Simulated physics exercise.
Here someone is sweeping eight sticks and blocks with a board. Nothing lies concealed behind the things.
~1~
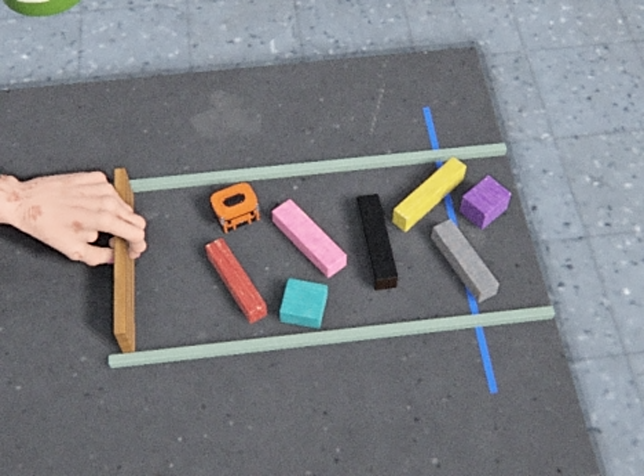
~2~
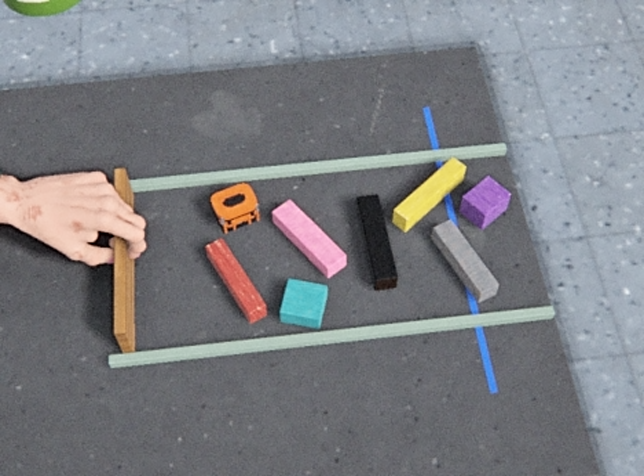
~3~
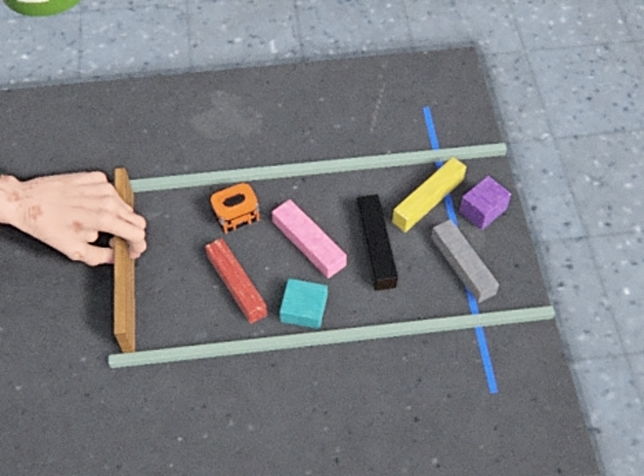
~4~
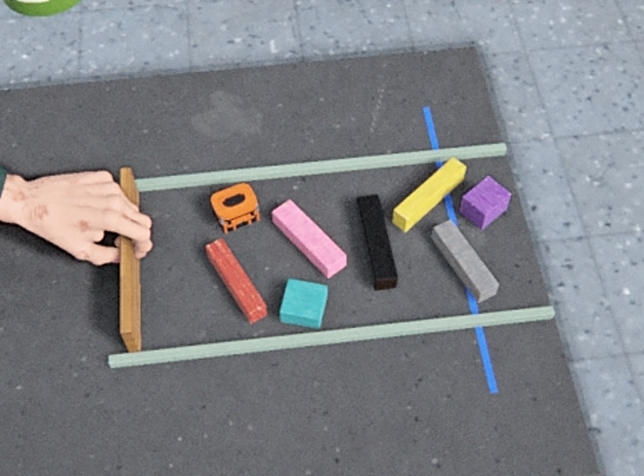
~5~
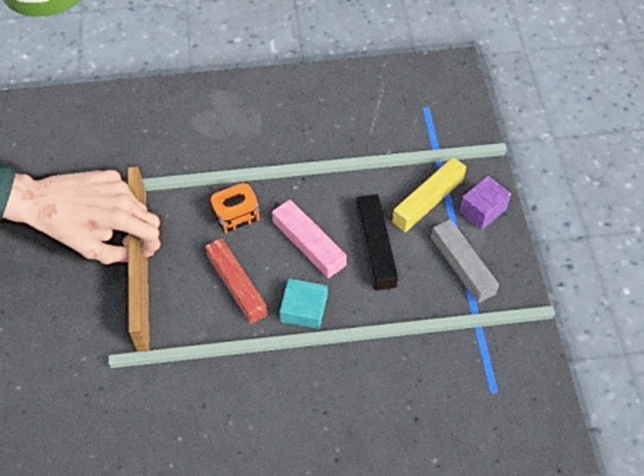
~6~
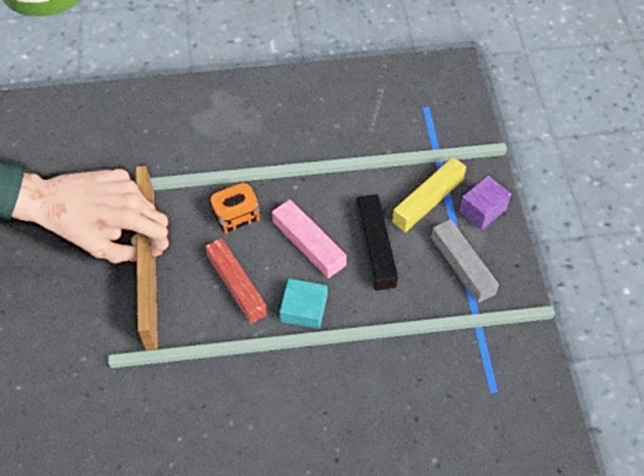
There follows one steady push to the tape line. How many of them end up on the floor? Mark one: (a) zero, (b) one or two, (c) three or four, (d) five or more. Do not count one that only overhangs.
(c) three or four.
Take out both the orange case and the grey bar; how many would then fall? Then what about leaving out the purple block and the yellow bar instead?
In order, the numbers are 2 and 1.
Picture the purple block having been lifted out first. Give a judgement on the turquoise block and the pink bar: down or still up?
I'd say the turquoise block stays where it is, while the pink bar stays where it is.
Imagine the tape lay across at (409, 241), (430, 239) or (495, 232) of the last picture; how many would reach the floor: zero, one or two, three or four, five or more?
Try 1 - not one; try 2 - just one or two; try 3 - more than four.
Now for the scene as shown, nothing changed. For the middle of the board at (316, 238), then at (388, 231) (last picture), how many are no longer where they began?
First 6 and then 8.
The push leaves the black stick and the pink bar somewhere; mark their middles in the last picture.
First at (531, 232); second at (502, 223).
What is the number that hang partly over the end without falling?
You'd get 1.
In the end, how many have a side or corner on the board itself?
All in all, 2.
Soon after, none off yet; purple block at rest near (485, 203); grey bar at rest near (464, 260); yellow bar at rest near (429, 194).
At rest, the number that fall off is three or four; fallen, yellow bar, grey bar and purple block.
